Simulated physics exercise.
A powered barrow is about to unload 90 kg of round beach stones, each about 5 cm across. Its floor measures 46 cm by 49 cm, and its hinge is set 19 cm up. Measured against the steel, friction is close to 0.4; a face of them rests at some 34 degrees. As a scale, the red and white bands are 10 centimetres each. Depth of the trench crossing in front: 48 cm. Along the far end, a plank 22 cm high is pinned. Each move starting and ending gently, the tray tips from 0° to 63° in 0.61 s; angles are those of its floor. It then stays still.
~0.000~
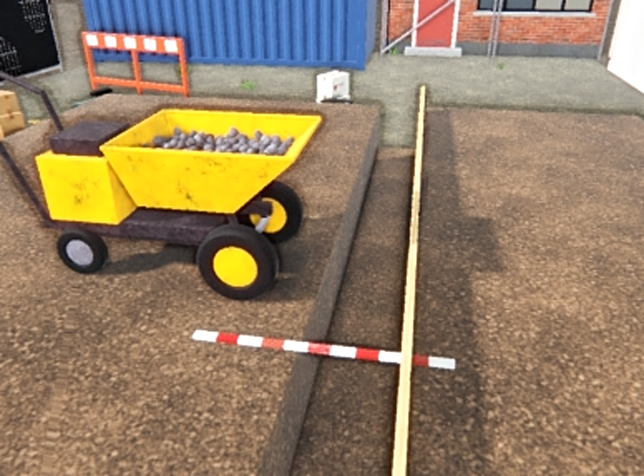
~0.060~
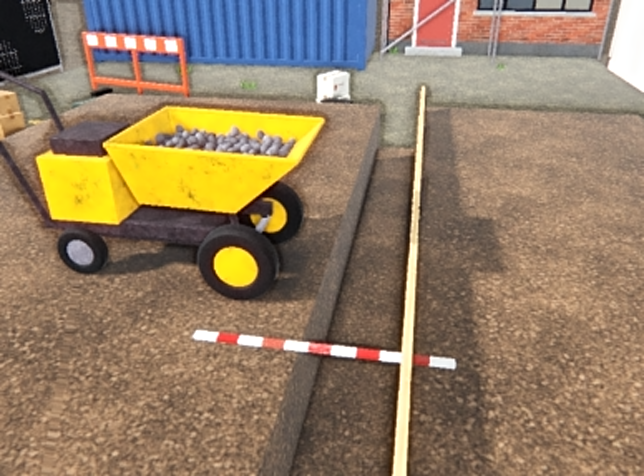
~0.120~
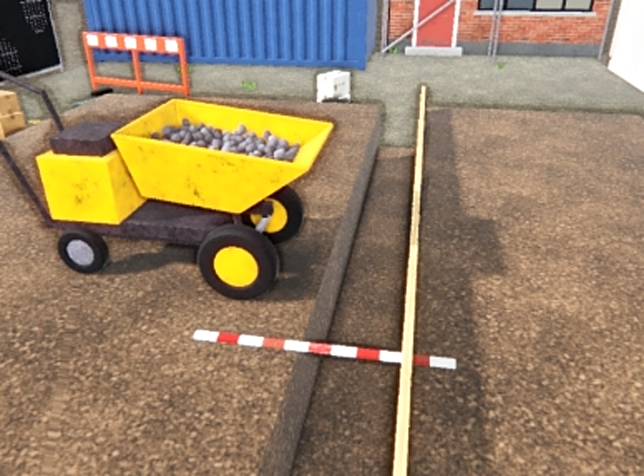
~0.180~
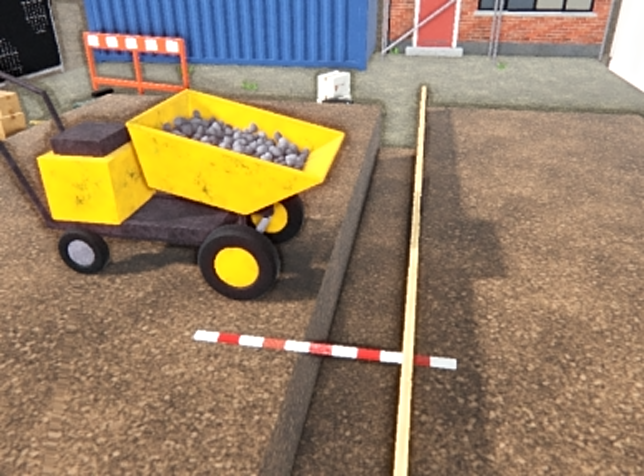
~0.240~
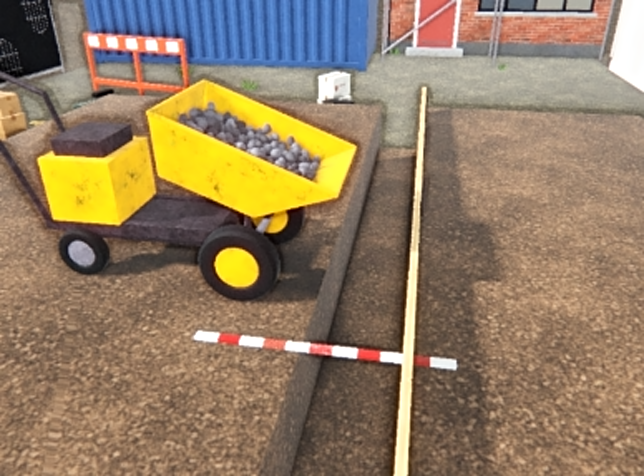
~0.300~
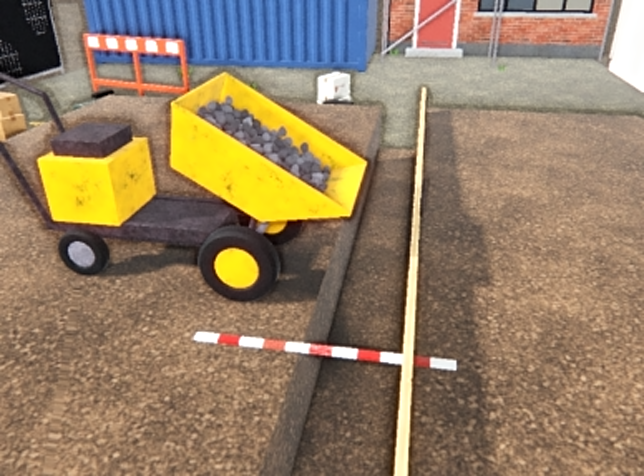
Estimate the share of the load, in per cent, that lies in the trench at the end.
I would say 83 per cent of the load lies in the trench at the end.
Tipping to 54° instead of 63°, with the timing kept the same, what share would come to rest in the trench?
In that case around 75 percent.
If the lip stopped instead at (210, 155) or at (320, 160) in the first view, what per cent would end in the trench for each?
The first gives about 100 percent and the second about 10 percent.
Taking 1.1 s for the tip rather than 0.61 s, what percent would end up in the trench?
I'd put it at roughly 90 per cent.
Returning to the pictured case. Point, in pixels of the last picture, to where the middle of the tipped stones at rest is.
I'd put it close to (380, 347).
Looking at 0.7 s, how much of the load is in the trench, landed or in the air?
About 15 per cent by then.
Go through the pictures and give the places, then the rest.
Lip at (293, 160), floor tilted 0°, highest stones at (239, 141), in the first picture.
Lip at (297, 162), floor tilted 2°, highest stones at (185, 137); the stones move at 0.4 m/s on average, in the second picture.
Lip at (308, 169), floor tilted 6°, highest stones at (182, 133); the stones move at 0.7 m/s on average, in the third picture.
Lip at (322, 180), floor tilted 13°, highest stones at (188, 125); the stones move at 1.0 m/s on average, in the fourth picture.
The tray is at 22°, its lip at (337, 196); the top of the load is at (201, 117); the stones move at 1.2 m/s on average, in the fifth picture.
Lip at (350, 214), floor tilted 31°, highest stones at (217, 110); the stones move at 1.3 m/s on average, in the sixth picture.
After 0.5 s the floor is at 53°; 100 % in the tray; the foremost stones are at (348, 225).
After 0.7 s the floor is at 63°; 83 % in the tray, 17 % in the trench; the foremost stones are at (409, 243).
After 1.1 s the floor is at 63°; 24 % in the tray, 58 % in the trench, 17 % past the trench; the foremost stones are at (533, 287).
After 3.0 s the floor is at 63°; 0 % in the tray, 83 % in the trench, 17 % past the trench; the foremost stones are past the picture's edge.
